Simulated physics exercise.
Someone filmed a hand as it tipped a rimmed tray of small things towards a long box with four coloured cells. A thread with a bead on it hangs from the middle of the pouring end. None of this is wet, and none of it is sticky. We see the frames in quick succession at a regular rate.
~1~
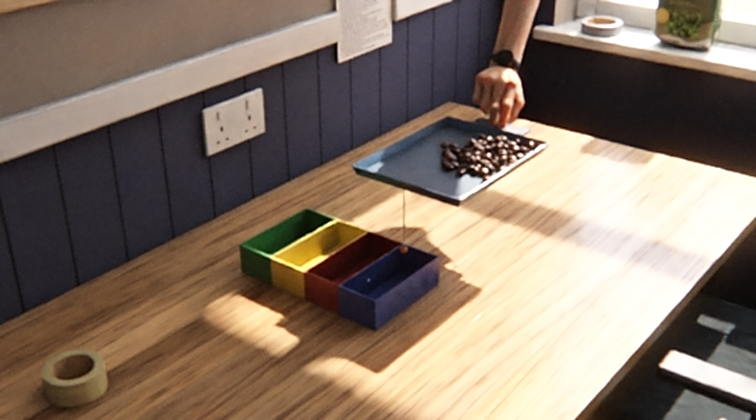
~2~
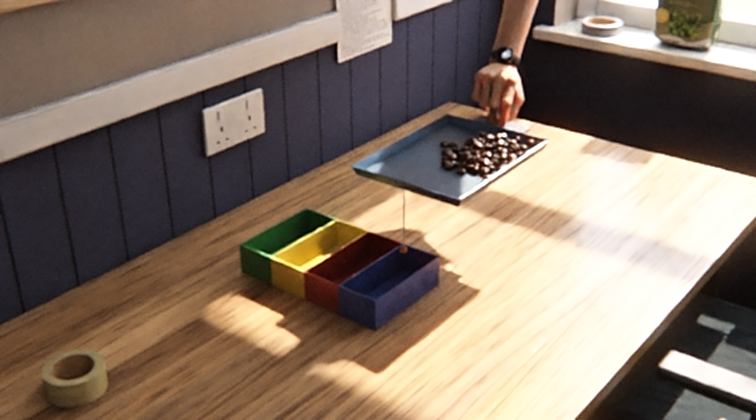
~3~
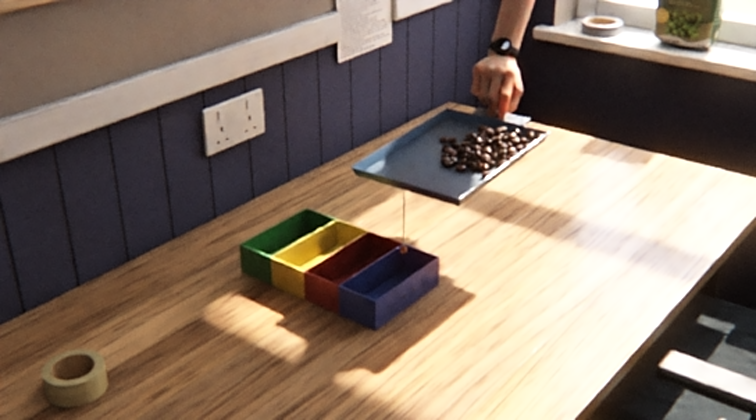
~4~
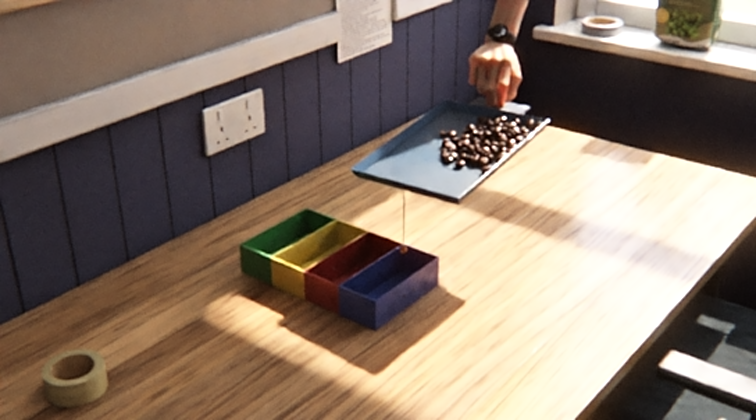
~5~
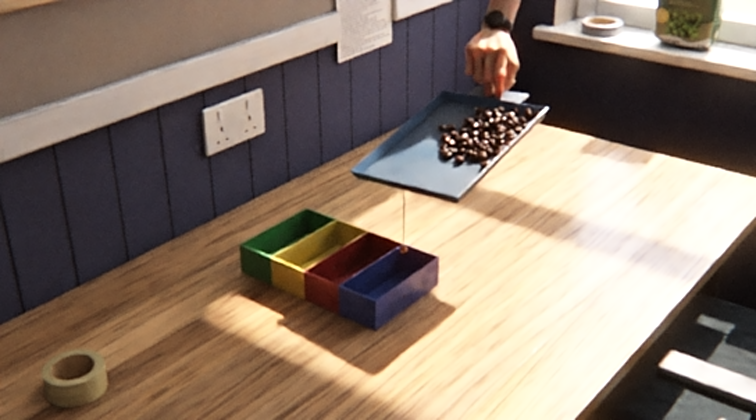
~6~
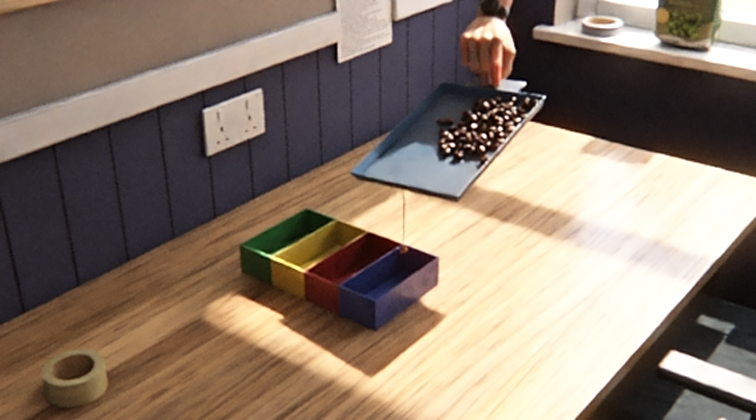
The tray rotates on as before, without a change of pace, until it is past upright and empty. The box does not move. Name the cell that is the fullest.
Red.
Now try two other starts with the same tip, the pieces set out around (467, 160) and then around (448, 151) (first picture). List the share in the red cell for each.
It's 50 percent the first time and 70 percent the second.
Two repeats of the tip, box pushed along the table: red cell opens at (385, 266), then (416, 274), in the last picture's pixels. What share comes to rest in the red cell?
30, then 10 %.
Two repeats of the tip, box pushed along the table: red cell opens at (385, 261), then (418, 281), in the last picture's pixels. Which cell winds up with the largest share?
In the first try it is the yellow cell, in the second it is green.
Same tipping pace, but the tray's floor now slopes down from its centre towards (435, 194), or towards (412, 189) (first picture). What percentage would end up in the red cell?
In turn 0 and 10 in a hundred.
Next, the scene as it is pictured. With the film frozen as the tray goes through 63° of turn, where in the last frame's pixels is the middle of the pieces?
The load is centred around (379, 185).
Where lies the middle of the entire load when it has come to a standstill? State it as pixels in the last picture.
Near (350, 287).
Just after the last frame, tray tipped steeply; the larger part on the tray; just a few in the red cell; roughly a quarter falling or outside the box.
A moment on, tray tipped past a quarter turn; just a few on the tray; roughly half in the red cell; roughly a quarter in the blue cell; about a tenth in the yellow cell; about a tenth falling or outside the box.
Further on, tray tipped past a quarter turn; roughly two thirds in the red cell; roughly a quarter in the blue cell; about a tenth in the yellow cell; about a tenth falling or outside the box.
When it is over, tray tipped past a quarter turn; roughly two thirds in the red cell; roughly a quarter in the blue cell; about a tenth in the yellow cell; not one in the green cell; about a tenth outside the box.
